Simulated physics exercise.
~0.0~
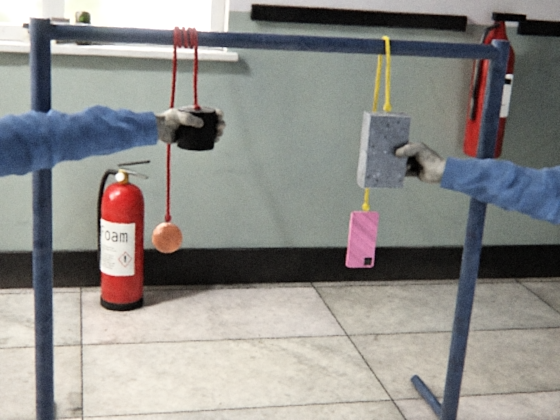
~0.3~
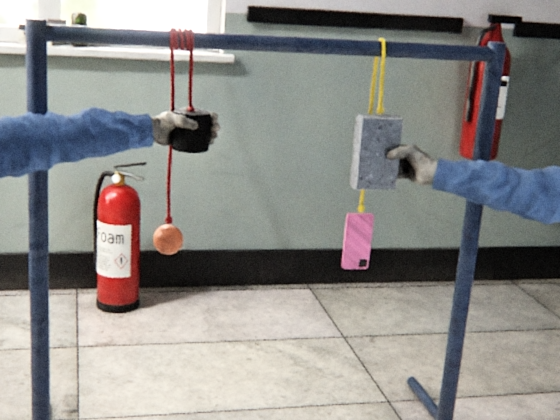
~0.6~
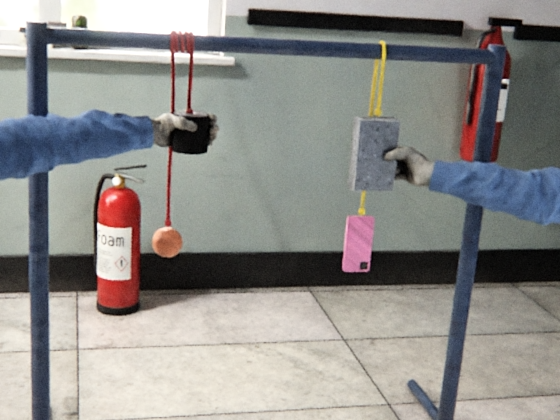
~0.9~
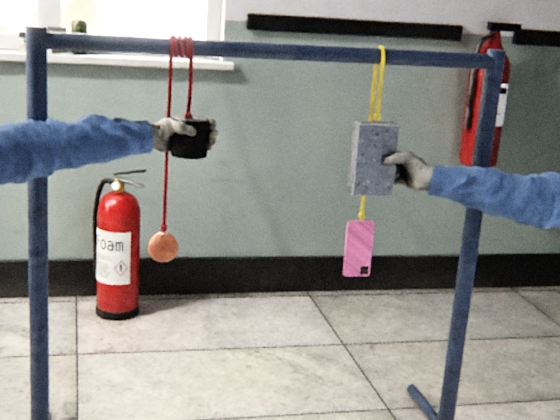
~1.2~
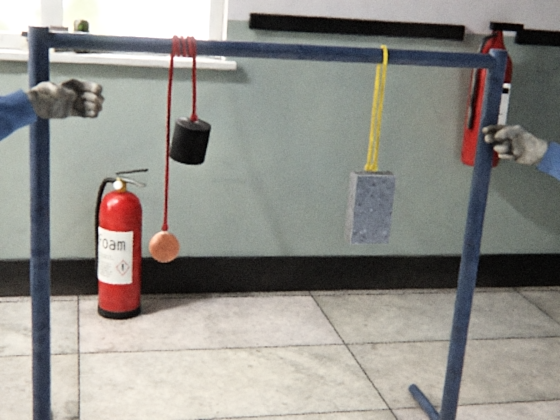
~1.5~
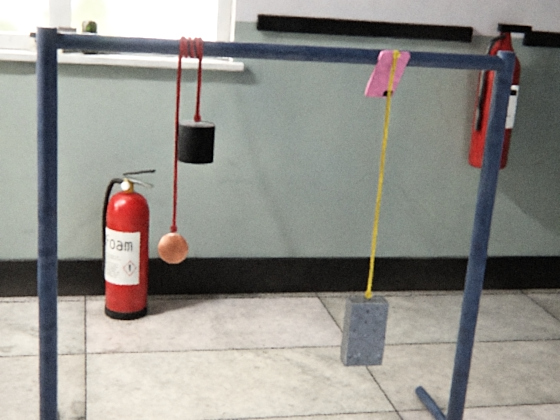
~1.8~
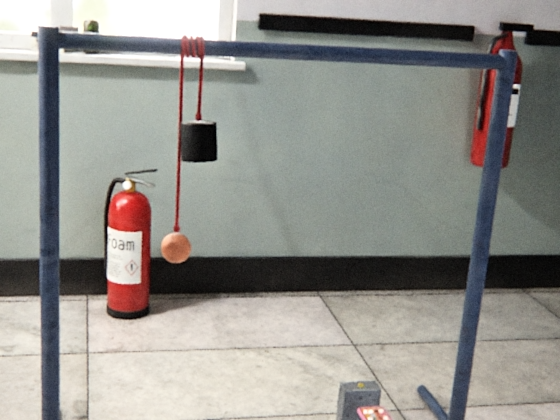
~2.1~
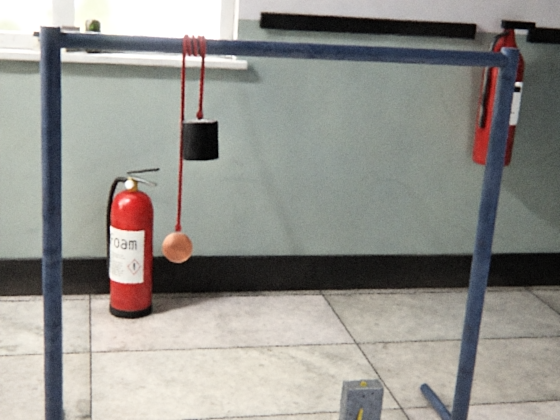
Two gloved hands let go of a black cylinder and a gray block hanging from a blue rail; the cylinder stayed up on its coiled red cord, while the block dropped to the floor, yanking a pink phone up to the rail before it fell too.
